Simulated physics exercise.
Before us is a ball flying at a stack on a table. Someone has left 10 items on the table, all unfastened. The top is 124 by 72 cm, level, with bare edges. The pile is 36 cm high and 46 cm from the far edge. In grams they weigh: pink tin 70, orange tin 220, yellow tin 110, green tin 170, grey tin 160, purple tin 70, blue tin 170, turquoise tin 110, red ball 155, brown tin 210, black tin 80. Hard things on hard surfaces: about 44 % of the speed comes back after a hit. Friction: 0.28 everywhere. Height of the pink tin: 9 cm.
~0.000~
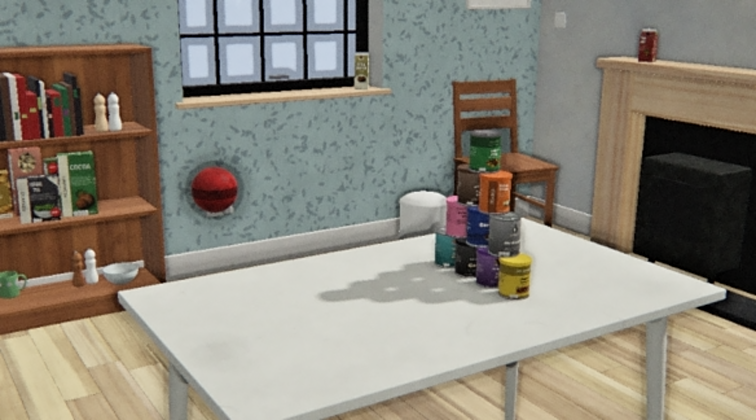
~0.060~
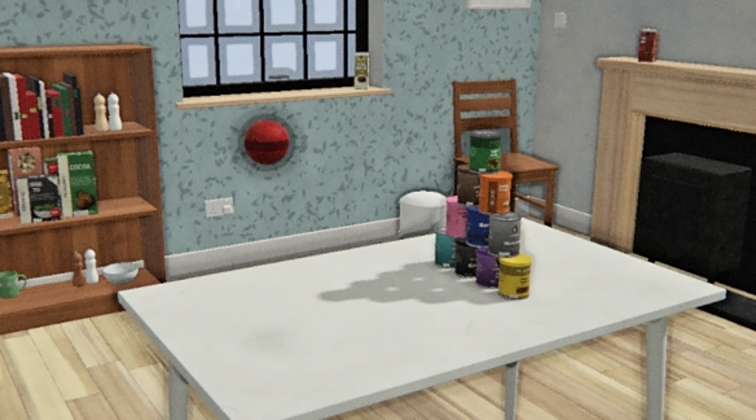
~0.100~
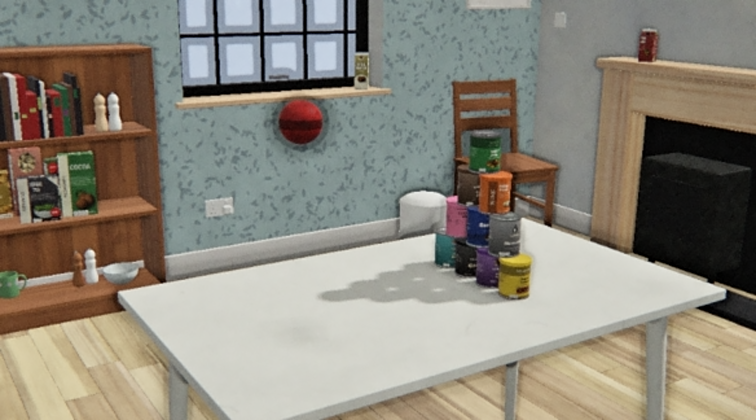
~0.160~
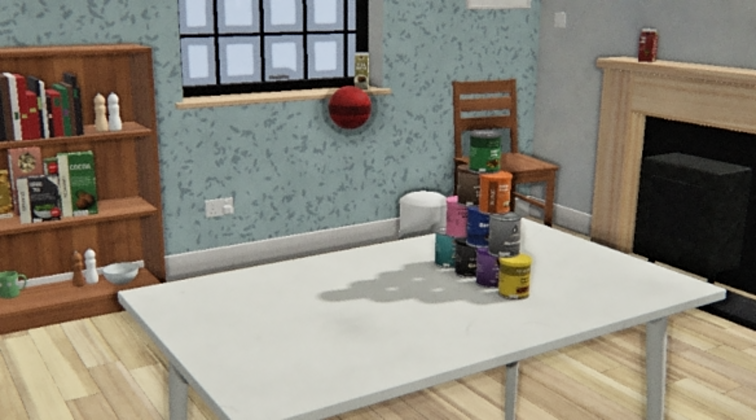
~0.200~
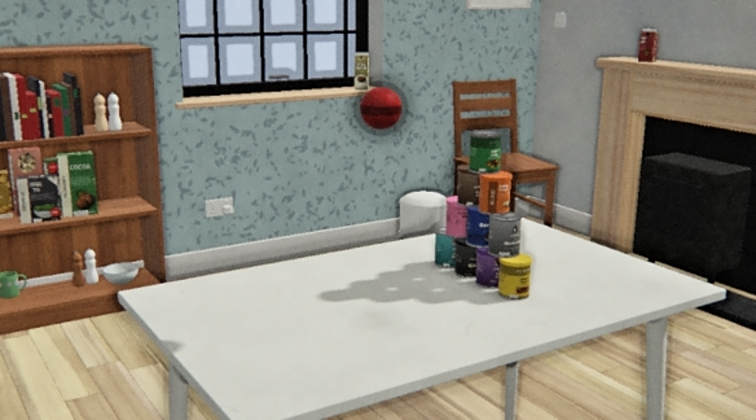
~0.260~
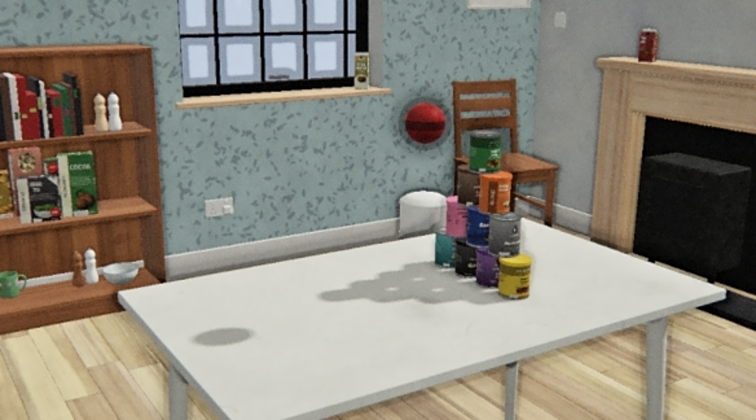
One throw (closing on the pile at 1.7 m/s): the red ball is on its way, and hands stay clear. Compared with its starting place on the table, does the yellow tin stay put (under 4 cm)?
The yellow tin holds its spot.
After 0.46 s, red ball near (543, 193); orange tin slid 3 cm.
After 0.56 s, red ball near (592, 212); orange tin slid 3 cm.
After 0.76 s, red ball near (689, 298); orange tin slid 3 cm.
After 0.96 s, orange tin slid 3 cm.
By the end (1.0 s), all 10 in place, give or take 4 cm. Seen from the same camera at the end, yellow tin near (515, 276).
